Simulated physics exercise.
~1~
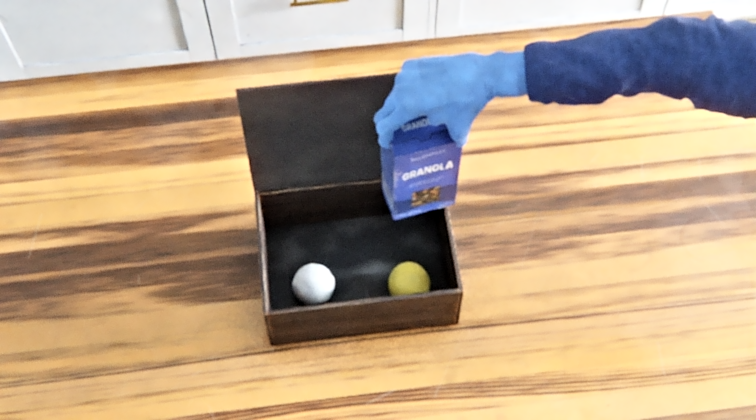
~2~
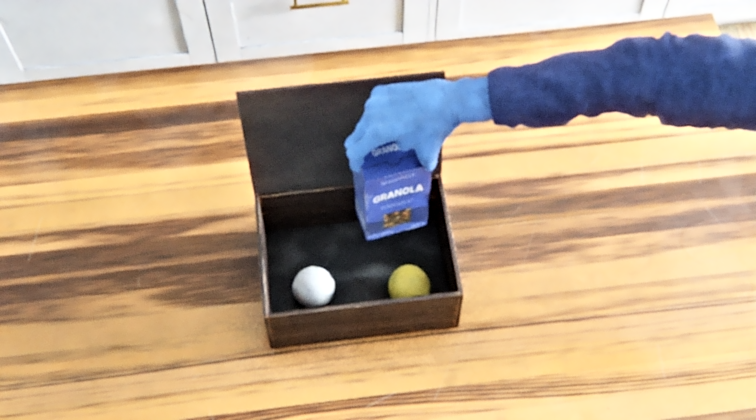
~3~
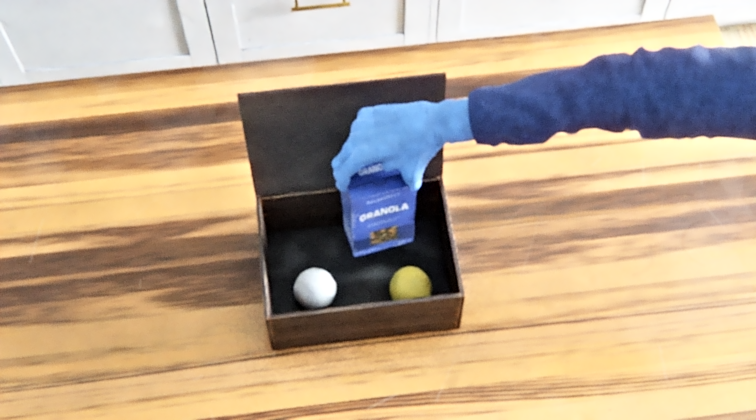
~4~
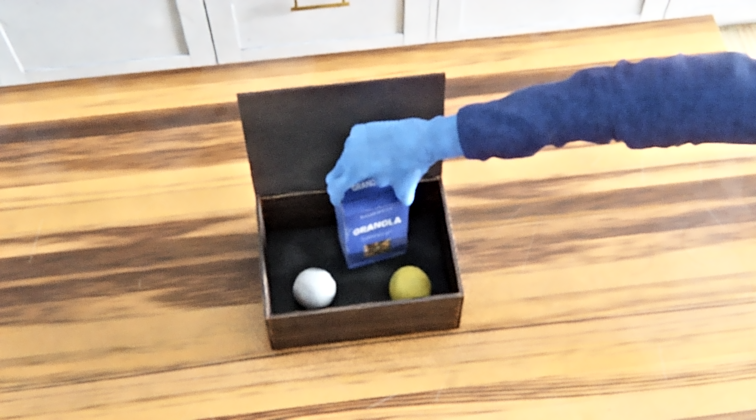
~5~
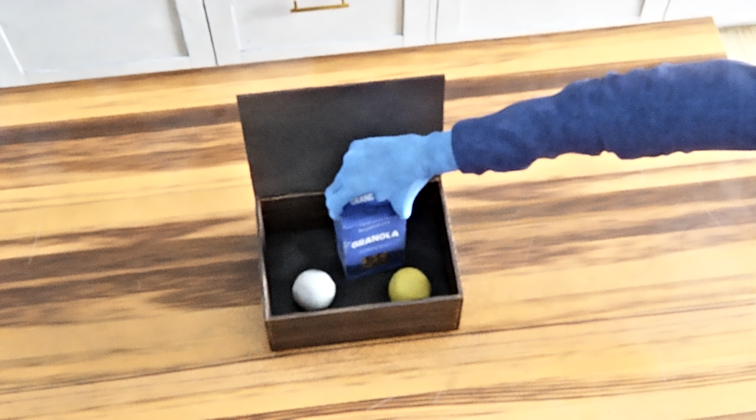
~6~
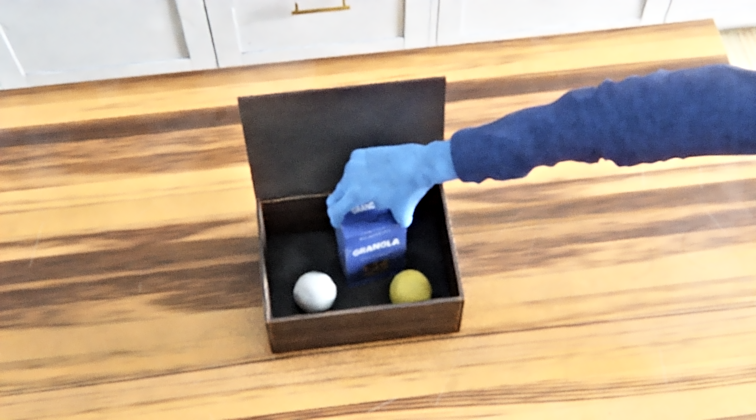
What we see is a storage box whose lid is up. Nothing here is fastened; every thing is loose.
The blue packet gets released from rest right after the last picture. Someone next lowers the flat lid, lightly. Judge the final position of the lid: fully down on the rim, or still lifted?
Lid lifted.
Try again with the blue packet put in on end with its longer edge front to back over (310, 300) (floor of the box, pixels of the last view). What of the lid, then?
Note: It fails to lower.
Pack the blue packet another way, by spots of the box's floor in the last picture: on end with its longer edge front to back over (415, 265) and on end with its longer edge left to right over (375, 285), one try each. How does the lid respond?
On the first try the lid remains open; on the second it comes fully down.
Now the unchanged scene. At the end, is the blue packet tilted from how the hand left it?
By the end it has leaned over.
Then, 1.30 s on from there, lid 79° above the rim.
Then, 1.70 s on from there, lid 51° above the rim; blue packet turned 3° from how it was put near (372, 242).
Then, 2.10 s on from there, lid 22° above the rim; blue packet turned 43° from how it was put near (383, 266).
In the end, lid 18° above the rim; toppled in the box, blue packet; the other 2 unmoved. At the end, from the last picture's camera, blue packet near (386, 265).
